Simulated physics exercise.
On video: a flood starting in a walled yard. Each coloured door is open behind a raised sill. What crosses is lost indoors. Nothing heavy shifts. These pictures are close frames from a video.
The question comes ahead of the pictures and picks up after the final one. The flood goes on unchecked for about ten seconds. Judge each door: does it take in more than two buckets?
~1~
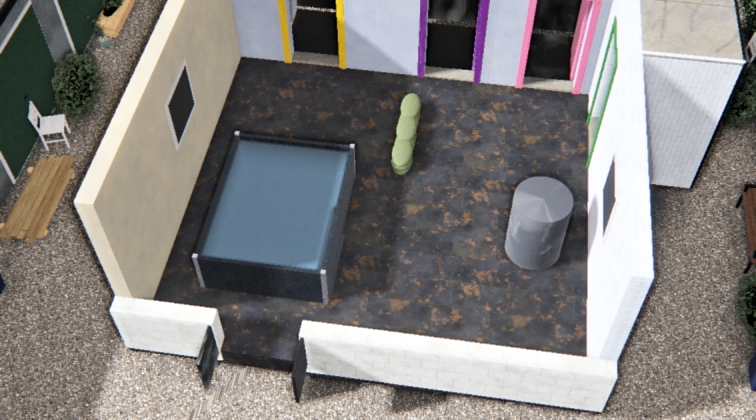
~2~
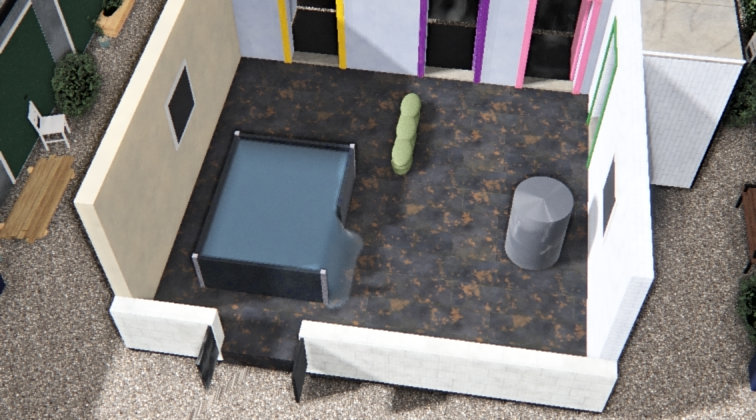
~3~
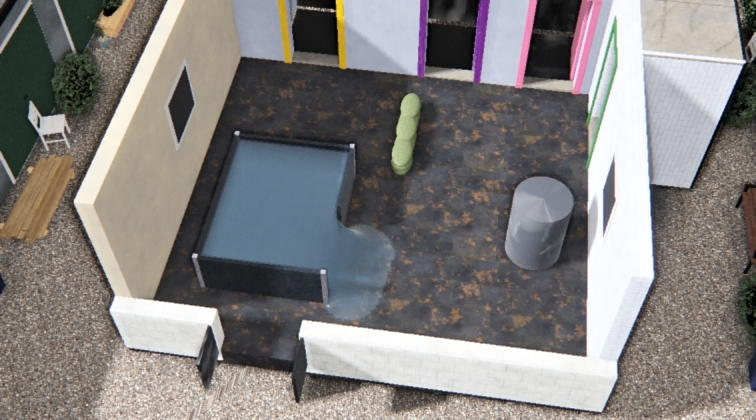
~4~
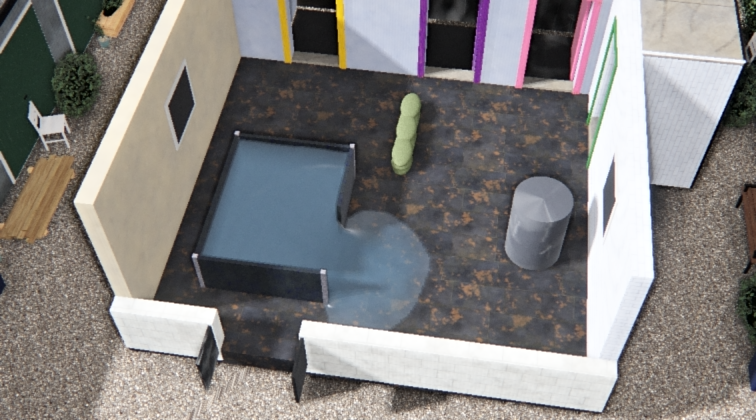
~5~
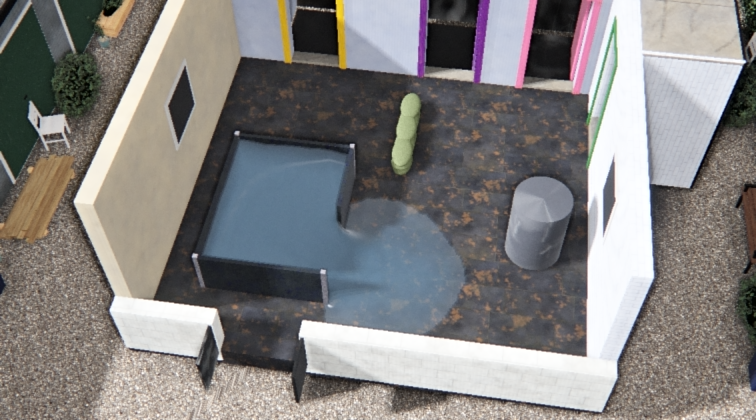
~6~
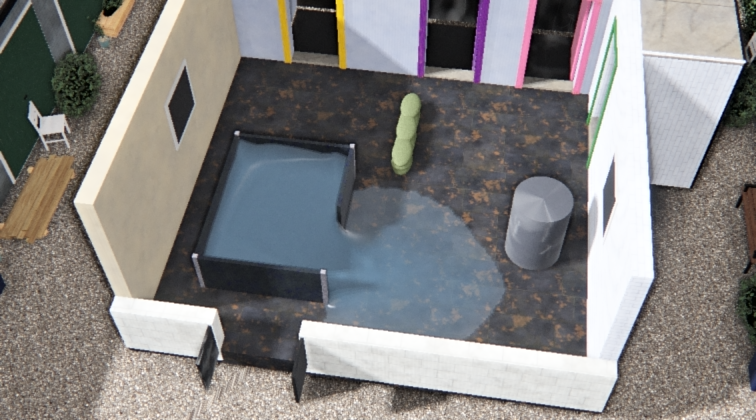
In order: The purple door tips over the cap there, the yellow door stays at or under the cap there, the green door stays at or under the cap there, the pink door tips over the cap there.
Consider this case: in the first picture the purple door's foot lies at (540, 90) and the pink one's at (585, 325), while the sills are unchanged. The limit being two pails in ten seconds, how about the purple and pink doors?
Purple: Exceeds the limit. Pink: Exceeds the limit.
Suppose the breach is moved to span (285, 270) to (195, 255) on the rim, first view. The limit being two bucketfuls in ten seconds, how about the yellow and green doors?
One at a time: The yellow door exceeds the limit, the green door stays within the limit.
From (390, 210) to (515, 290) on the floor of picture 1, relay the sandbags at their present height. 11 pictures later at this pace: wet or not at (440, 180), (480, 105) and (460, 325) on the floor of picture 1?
Going in the order you gave, that's left unsoaked, then left unsoaked, then waterlogged.
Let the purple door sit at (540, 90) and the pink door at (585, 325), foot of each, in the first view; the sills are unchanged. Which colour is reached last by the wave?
Answer: The yellow one.
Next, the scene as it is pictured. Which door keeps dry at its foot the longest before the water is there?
Result: The one in yellow.
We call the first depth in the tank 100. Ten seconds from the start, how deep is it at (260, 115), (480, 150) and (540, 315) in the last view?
Readings in sequence: 6, 16, 18 percent.
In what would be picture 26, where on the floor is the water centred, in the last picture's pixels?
Around pixel (424, 256) of the last picture.
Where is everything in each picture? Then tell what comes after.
The open tank at (278, 202) is whole and still, in the first frame.
The front is at (353, 235), out from the gap at (331, 257), in the second frame.
The front is at (387, 242), out from the gap at (331, 259), in the third frame.
The front is at (424, 257), out from the gap at (331, 260), in the fourth frame.
The front is at (458, 268), out from the gap at (331, 260), in the fifth frame.
Water pours out at (331, 259) and has run to (495, 300), in the sixth frame.
A moment on, water covers 30 % of the floor; the purple door not reached, the yellow door not reached, the green door not reached, the pink door not reached.
Next, water covers 35 % of the floor; the purple door not reached, the yellow door not reached, the green door wet at the sill, nothing in, the pink door not reached.
Then, water covers 45 % of the floor; the purple door not reached, the yellow door not reached, the green door wet at the sill, nothing in, the pink door under two buckets in.
Later, water covers 70 % of the floor; the purple door under two buckets in, the yellow door wet at the sill, nothing in, the green door wet at the sill, nothing in, the pink door far over two buckets in.
In the end, water covers 95 % of the floor; the purple door over two buckets in, the yellow door wet at the sill, nothing in, the green door wet at the sill, nothing in, the pink door far over two buckets in.
